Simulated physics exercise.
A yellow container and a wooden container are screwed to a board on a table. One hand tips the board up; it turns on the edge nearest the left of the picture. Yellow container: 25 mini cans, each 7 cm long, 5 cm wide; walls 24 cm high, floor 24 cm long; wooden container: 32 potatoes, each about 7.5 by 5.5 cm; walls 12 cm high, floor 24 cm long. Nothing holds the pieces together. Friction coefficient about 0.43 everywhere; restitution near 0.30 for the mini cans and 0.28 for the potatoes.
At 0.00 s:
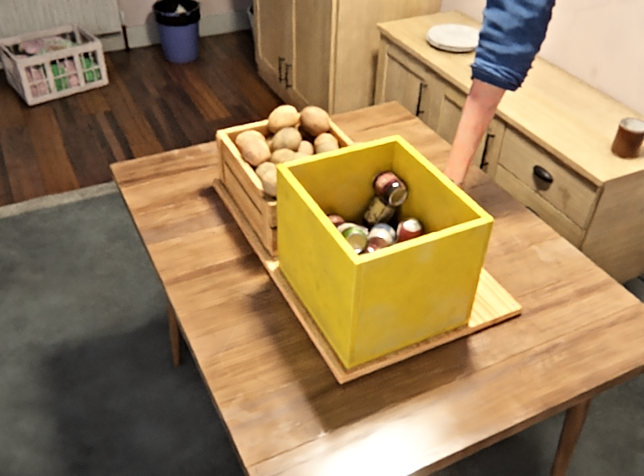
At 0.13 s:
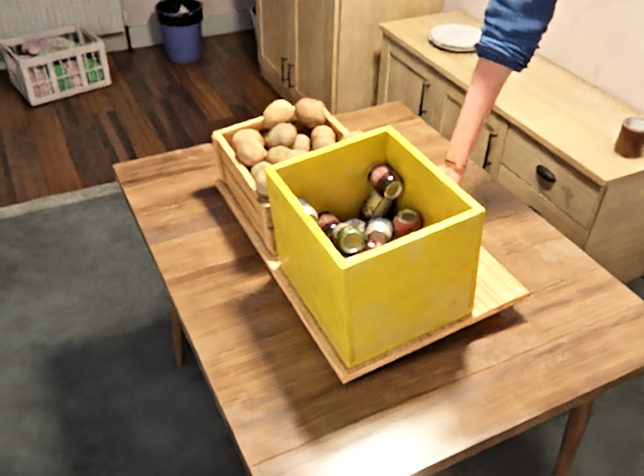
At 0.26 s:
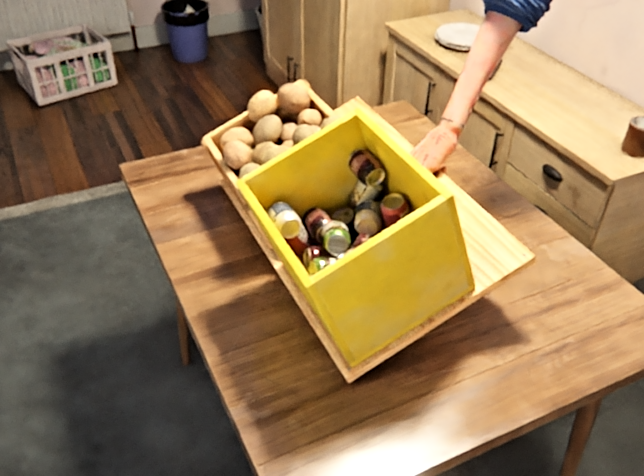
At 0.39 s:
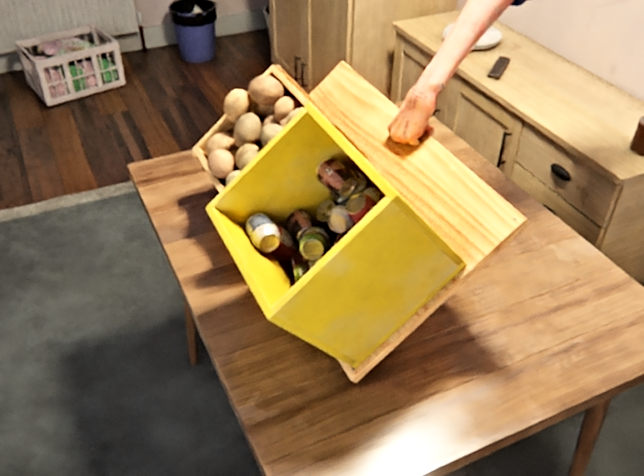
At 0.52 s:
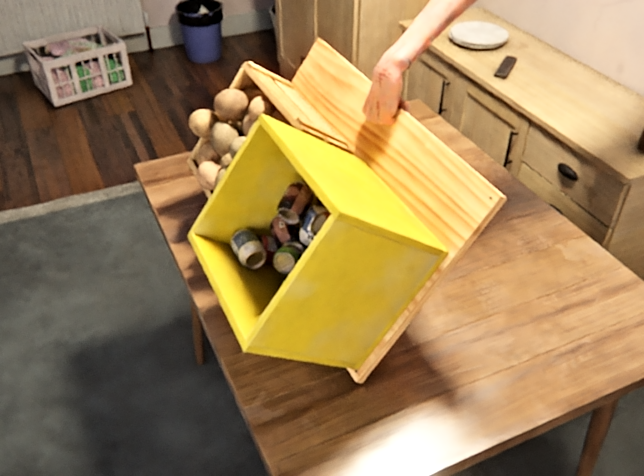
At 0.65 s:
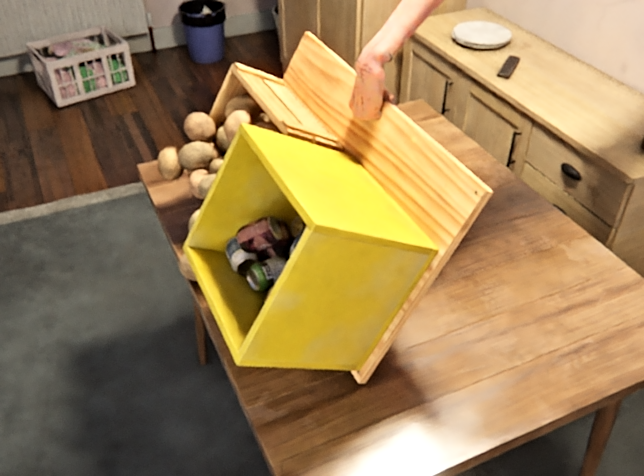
At the start, a yellow box of small cans and a wooden crate of potatoes sit level on a board on a table. A hand lifts the board's right side, tilting both containers steeply to the left; the cans shift inside the box, and potatoes begin tumbling from the crate.
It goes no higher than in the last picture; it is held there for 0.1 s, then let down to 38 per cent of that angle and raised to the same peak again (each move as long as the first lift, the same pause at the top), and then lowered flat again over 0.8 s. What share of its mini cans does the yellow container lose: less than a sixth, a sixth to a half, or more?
The yellow container loses under a sixth of its mini cans.
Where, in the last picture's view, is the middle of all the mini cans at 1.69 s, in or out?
Near (341, 261).
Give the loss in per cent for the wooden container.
Lost: Wooden container 40 per cent.
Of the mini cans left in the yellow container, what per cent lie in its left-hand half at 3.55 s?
Some 60 per cent.
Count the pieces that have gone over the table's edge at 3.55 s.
Some 12 pieces.
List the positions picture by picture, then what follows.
In the first frame (places track the rim corner closest to us here, unless another is named; the camera pans a little), yellow container (361, 259); wooden container (by its farthest rim corner) (316, 111); tipped 0°; all still inside.
Yellow container (347, 263); wooden container (312, 102); tipped 6°, in the second frame.
Yellow container (312, 280); tipped 21°, in the third frame.
Yellow container (273, 310); tipped 39°, in the fourth frame.
Yellow container (247, 342); tipped 54°, in the fifth frame.
Yellow container (239, 356); tipped 60°; 1 out, the lowest potato at (195, 267), in the sixth frame.
After 1.11 s, tilt 38°; the yellow container has all 25 and the wooden container is down by 11 of 32.
After 1.69 s, tilt 38°; the yellow container has all 25 and the wooden container is down by 12 of 32.
After 2.51 s, tilt 34°; the yellow container has all 25 and the wooden container is down by 12 of 32.
Outcome (at 3.55 s), the yellow container has all 25 and the wooden container is down by 12 of 32. Asked share, 0 of 25, 0 per cent.
